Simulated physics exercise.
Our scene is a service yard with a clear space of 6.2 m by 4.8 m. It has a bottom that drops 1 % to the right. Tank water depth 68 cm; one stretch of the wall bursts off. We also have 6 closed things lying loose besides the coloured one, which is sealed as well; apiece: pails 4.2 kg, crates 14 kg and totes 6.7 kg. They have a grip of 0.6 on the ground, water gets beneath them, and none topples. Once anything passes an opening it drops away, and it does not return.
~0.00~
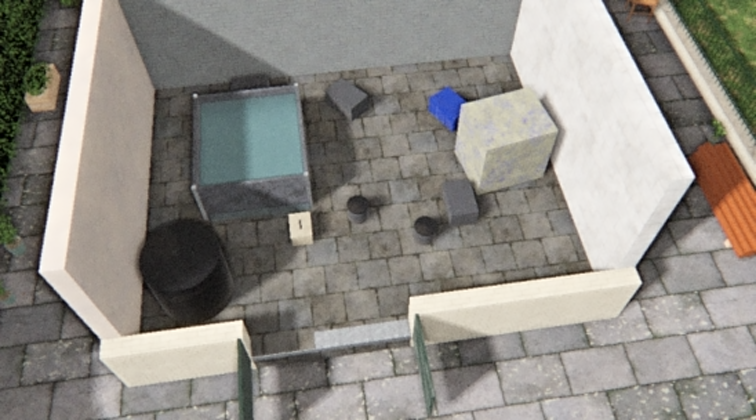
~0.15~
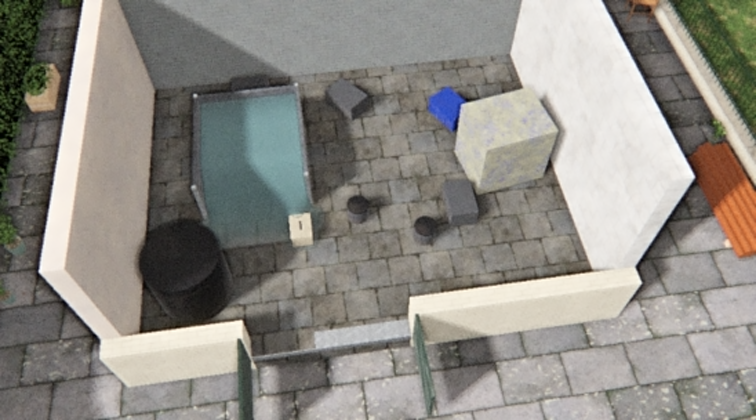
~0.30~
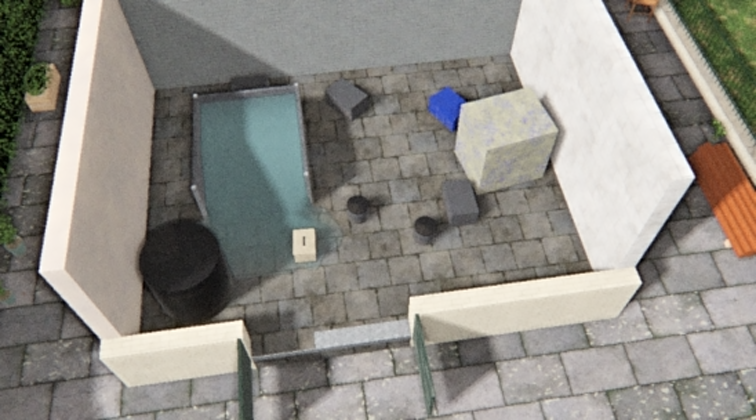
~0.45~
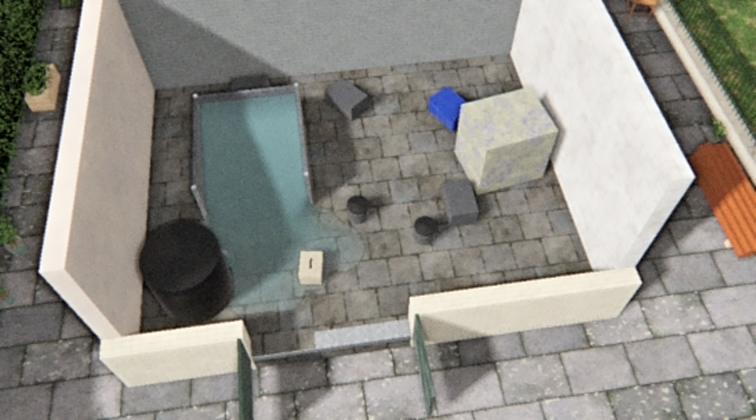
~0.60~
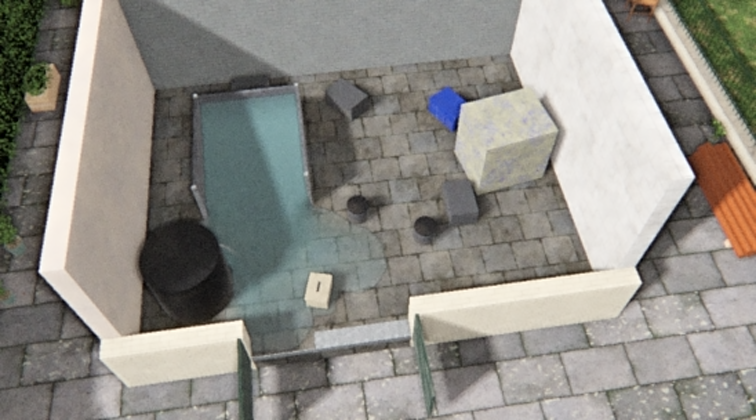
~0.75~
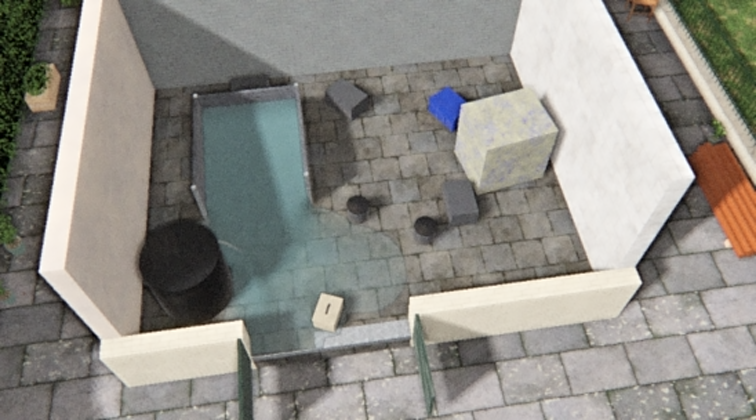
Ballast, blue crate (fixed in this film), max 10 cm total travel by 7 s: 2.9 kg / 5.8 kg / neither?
Low mass passes.
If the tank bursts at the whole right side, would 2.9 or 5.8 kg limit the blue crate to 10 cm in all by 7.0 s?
Then I'd expect neither mass to do.
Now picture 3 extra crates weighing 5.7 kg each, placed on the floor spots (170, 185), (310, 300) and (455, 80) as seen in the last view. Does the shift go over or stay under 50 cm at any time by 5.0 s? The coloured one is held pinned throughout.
Order as listed: Outside the limit, outside the limit, inside the limit.
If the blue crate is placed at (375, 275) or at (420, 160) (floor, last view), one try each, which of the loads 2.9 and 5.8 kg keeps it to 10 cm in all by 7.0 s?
First spot: No mass works; second spot: Light mass works.
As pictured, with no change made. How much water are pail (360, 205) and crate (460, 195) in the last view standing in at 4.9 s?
Depth approx. 1 cm / 0 cm.
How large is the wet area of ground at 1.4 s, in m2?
Somewhere around 10.0 m2, roughly.
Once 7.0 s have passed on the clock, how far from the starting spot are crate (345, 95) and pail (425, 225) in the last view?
The first has moved 0 cm and the second 0 cm from the start.
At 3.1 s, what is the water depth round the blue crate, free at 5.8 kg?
0 cm, roughly.
After 1.4 s the blue crate would be 0 cm from its start with 2.9 kg and 0 cm from its start with 5.8 kg; 0 cm of water round it then.
After 3.1 s the blue crate would be 0 cm from its start with 2.9 kg and 0 cm from its start with 5.8 kg; 0 cm of water round it then.
After 4.9 s the blue crate would be 0 cm from its start with 2.9 kg and 0 cm from its start with 5.8 kg; 0 cm of water round it then.
After 7.0 s the blue crate would be 0 cm from its start with 2.9 kg and 0 cm from its start with 5.8 kg; 0 cm of water round it then.
